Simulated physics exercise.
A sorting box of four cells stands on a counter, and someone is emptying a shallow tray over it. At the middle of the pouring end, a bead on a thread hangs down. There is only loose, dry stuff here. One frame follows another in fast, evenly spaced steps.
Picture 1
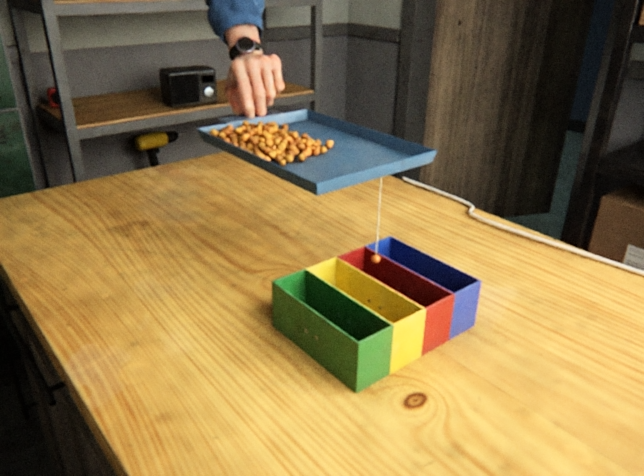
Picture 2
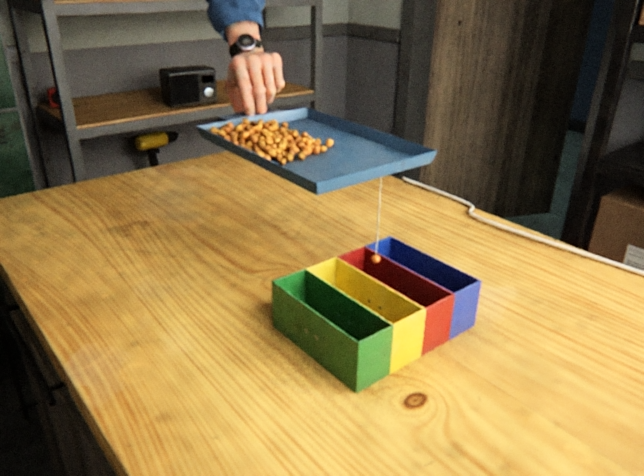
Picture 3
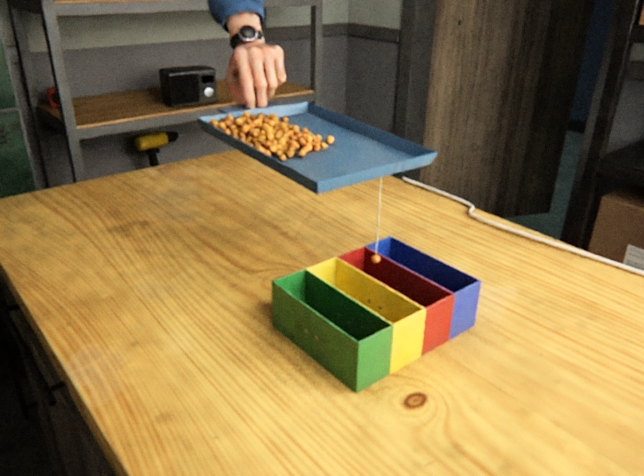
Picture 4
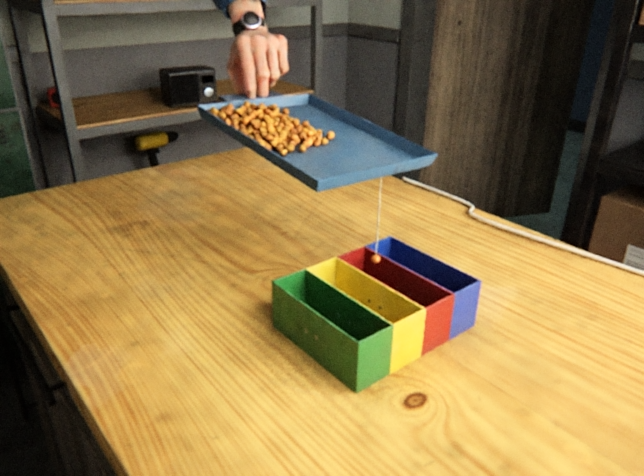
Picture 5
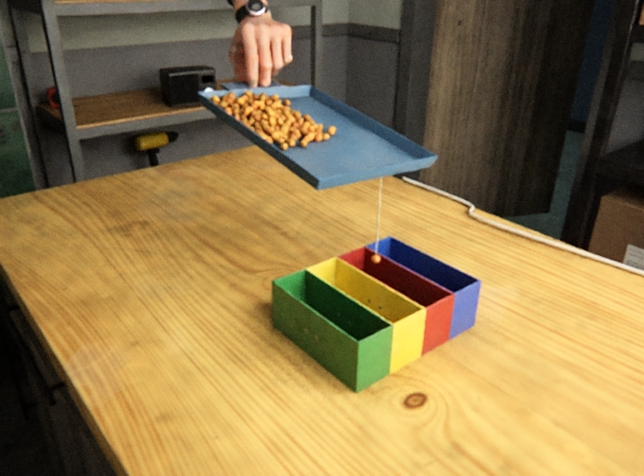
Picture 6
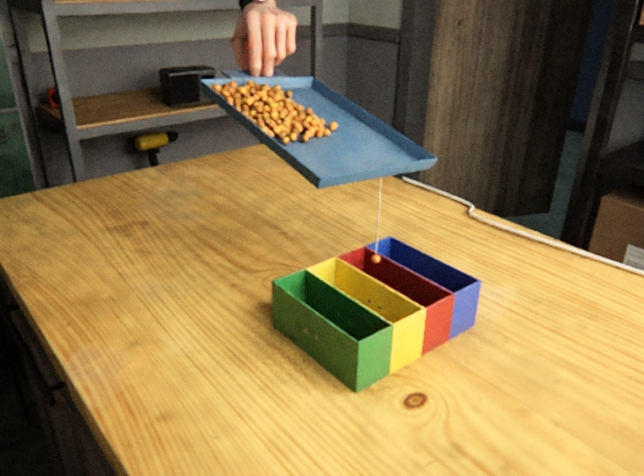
A hand slowly raises the back of a blue tray of chickpeas above four coloured cells.
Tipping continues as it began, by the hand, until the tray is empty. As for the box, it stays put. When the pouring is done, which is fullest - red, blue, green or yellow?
Fullest: The blue cell.
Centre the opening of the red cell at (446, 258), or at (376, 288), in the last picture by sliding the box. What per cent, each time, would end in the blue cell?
Trial 1 around 10 percent, trial 2 around 30 percent.
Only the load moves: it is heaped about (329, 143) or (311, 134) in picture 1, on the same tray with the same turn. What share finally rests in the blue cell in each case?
Shares in turn: 50 % and 40 %.
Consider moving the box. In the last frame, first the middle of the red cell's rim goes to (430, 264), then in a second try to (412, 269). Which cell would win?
Try one: The cell in red; try two: Blue.
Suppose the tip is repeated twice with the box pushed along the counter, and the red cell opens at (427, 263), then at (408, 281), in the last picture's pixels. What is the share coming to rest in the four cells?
About 100 per cent, then about 70 per cent.
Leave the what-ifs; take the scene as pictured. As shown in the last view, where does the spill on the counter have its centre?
Centre at rest: About (471, 296).
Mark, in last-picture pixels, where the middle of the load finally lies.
Near (432, 311).
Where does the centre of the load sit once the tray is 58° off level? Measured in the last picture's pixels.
Roughly (398, 151).
Shortly afterwards, tray tipped steeply; the bulk on the tray; only a few in the blue cell; only a few in the red cell; a little falling or outside the box.
Next, tray tipped right over; near two thirds on the tray; a little in the blue cell; a little in the red cell; a little falling or outside the box.
Some moments later, tray tipped past a quarter turn; near a third in the blue cell; near a quarter in the red cell; a little in the yellow cell; near a third falling or outside the box.
In the end, tray tipped past a quarter turn; near a third in the blue cell; near a quarter in the red cell; a little in the yellow cell; none at all in the green cell; near a third outside the box.
